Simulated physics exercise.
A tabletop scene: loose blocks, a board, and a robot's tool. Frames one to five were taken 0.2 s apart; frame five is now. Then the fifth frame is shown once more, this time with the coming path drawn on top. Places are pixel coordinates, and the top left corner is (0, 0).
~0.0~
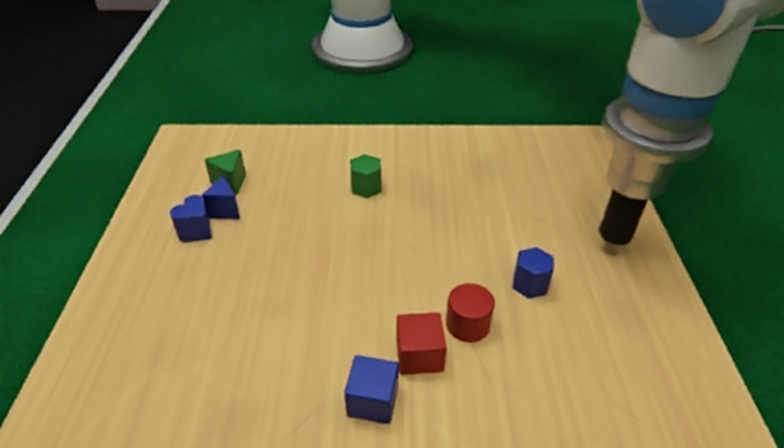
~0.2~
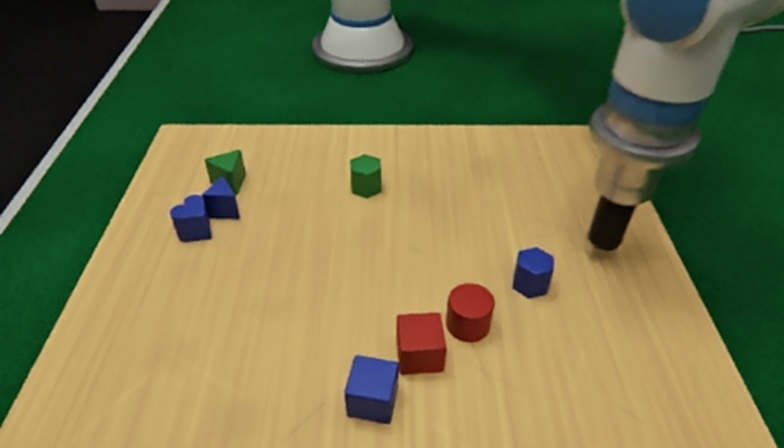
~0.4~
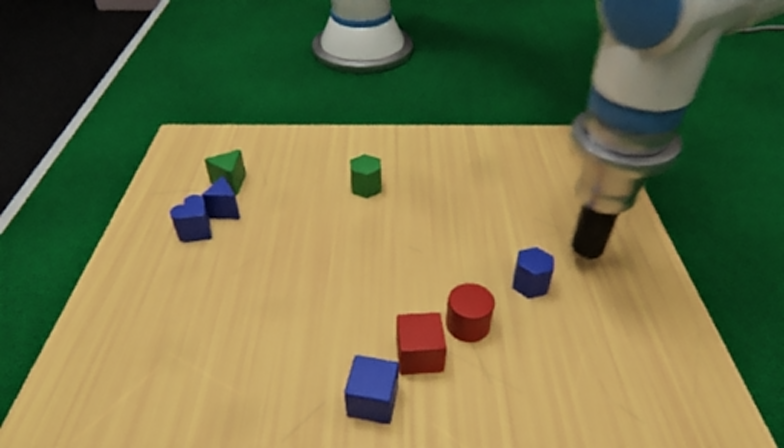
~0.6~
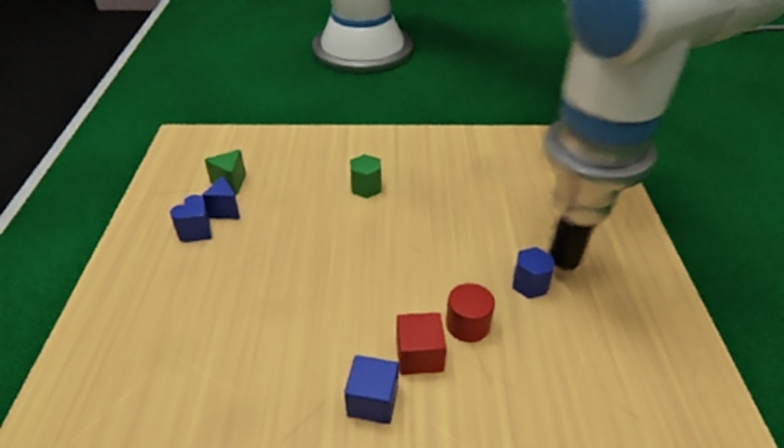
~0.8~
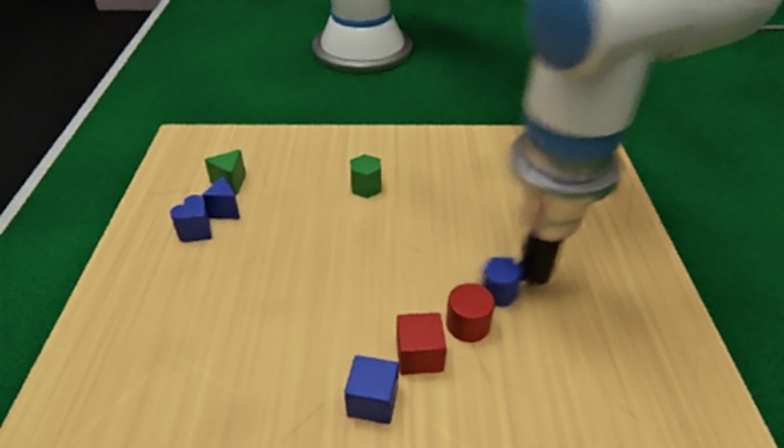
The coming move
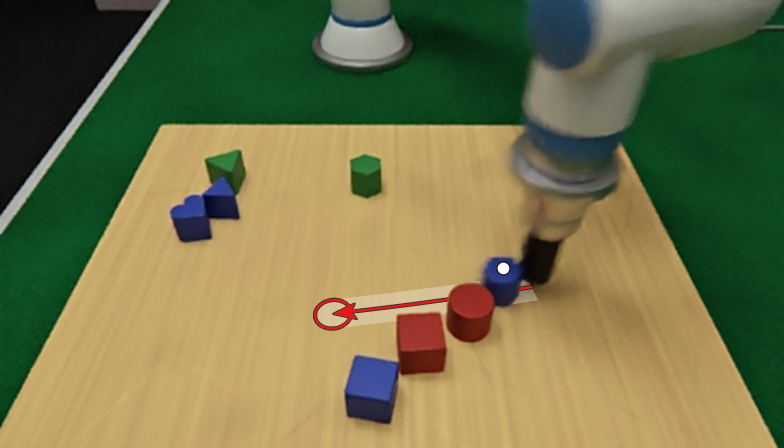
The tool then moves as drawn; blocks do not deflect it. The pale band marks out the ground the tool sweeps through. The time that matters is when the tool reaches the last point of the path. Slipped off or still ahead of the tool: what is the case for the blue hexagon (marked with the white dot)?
It slides aside on the way.
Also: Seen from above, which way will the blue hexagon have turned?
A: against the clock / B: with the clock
B
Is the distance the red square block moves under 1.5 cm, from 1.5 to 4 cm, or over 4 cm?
Offset: Below 1.5 cm.
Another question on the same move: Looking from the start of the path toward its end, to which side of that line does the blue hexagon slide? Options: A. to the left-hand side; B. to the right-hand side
Letter B.
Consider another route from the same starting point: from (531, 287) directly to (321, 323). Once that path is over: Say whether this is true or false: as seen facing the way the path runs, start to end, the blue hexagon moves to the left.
Answer: False.
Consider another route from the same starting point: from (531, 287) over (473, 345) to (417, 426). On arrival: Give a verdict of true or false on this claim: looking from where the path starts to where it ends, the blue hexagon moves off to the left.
The statement is incorrect.
The drawn path runs in a line from (531, 287) to (333, 314); the dot is on the blue hexagon.
The first path, step by step. One third of the way, tool (469, 283); red square block (418, 336); red round block (456, 305); blue hexagon (434, 271), turned 15° clockwise.
Two thirds of the way, tool (401, 292); red square block (416, 340); red round block (453, 308); blue hexagon (367, 270), turned 60° clockwise.
At the end, tool (332, 301); blue square block not moved; red square block (416, 340); red round block (453, 308); blue hexagon (321, 263), turned 105° clockwise.
